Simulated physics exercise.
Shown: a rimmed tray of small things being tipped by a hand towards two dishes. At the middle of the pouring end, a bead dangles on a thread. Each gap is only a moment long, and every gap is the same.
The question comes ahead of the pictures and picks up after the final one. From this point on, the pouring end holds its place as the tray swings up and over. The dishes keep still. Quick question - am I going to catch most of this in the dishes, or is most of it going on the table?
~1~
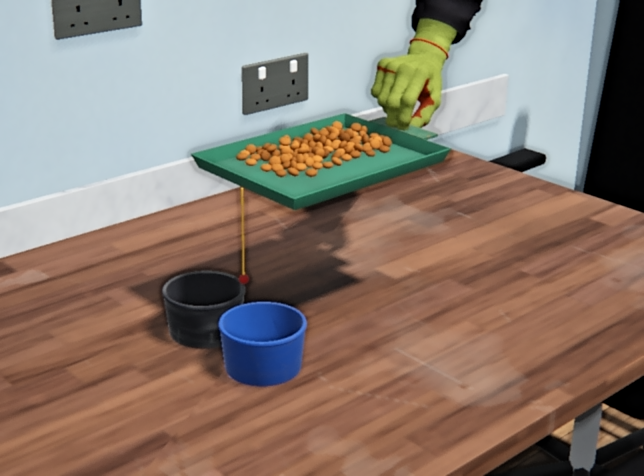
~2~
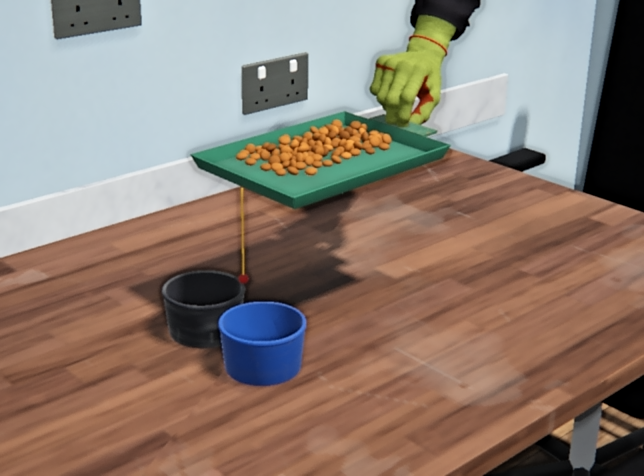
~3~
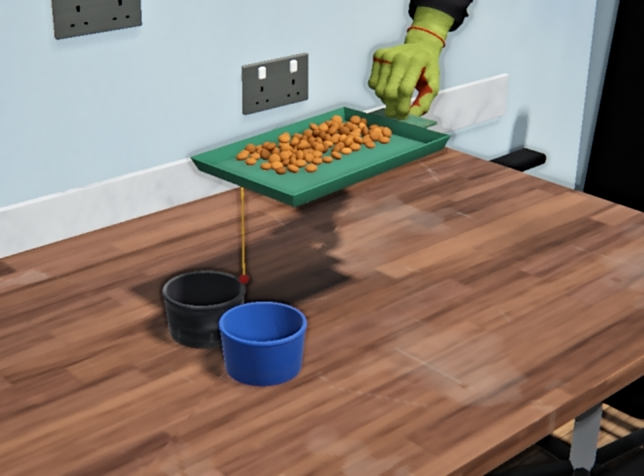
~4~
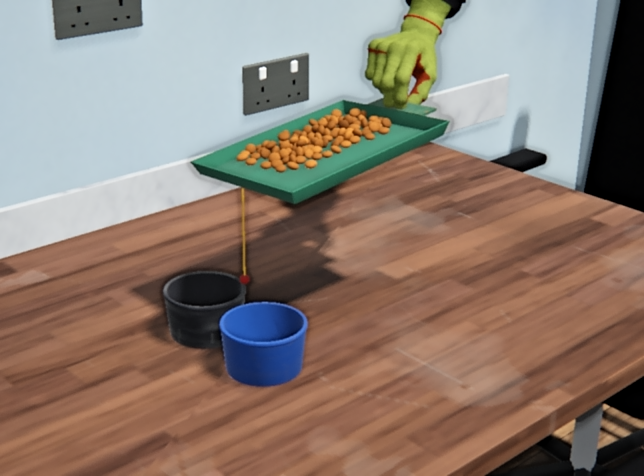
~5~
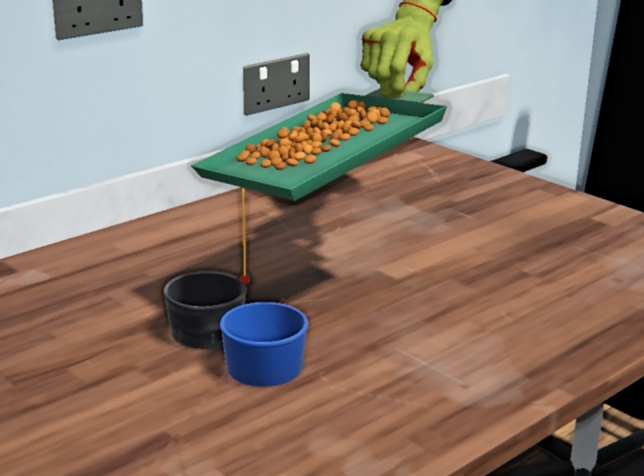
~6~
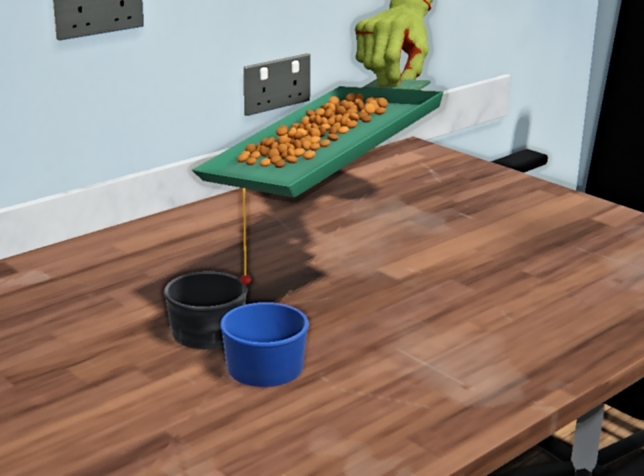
The dishes gather below half.
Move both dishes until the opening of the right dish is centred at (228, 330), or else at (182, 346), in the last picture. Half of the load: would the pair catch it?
The first time it's lower than half, the second time lower than half.
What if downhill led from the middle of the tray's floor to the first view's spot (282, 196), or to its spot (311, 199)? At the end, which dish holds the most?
Note: Place 1, the dish at the right; place 2, the dish at the right.
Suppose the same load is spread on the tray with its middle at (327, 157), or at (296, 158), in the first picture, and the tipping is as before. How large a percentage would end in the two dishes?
The first start gives 40 percent and the second 30 percent.
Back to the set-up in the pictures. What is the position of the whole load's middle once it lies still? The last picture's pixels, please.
Around (182, 305).
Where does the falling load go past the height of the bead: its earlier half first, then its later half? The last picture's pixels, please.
The opening part goes through (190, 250); what follows goes through (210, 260).
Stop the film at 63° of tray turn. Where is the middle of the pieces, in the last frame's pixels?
(228, 170).
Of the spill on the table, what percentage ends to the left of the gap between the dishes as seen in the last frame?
90 per cent, about.
Soon after the last picture, tray tipped steeply; most on the tray; a stray few in the left dish; a stray few outside both; a small part in the air.
A little later, tray tipped past a quarter turn; about a quarter in the left dish; most outside both; a stray few in the air.
Later still, tray tipped past a quarter turn; about a quarter in the left dish; most outside both.
At rest, tray tipped past a quarter turn; none in the right dish; about a quarter in the left dish; most outside both.
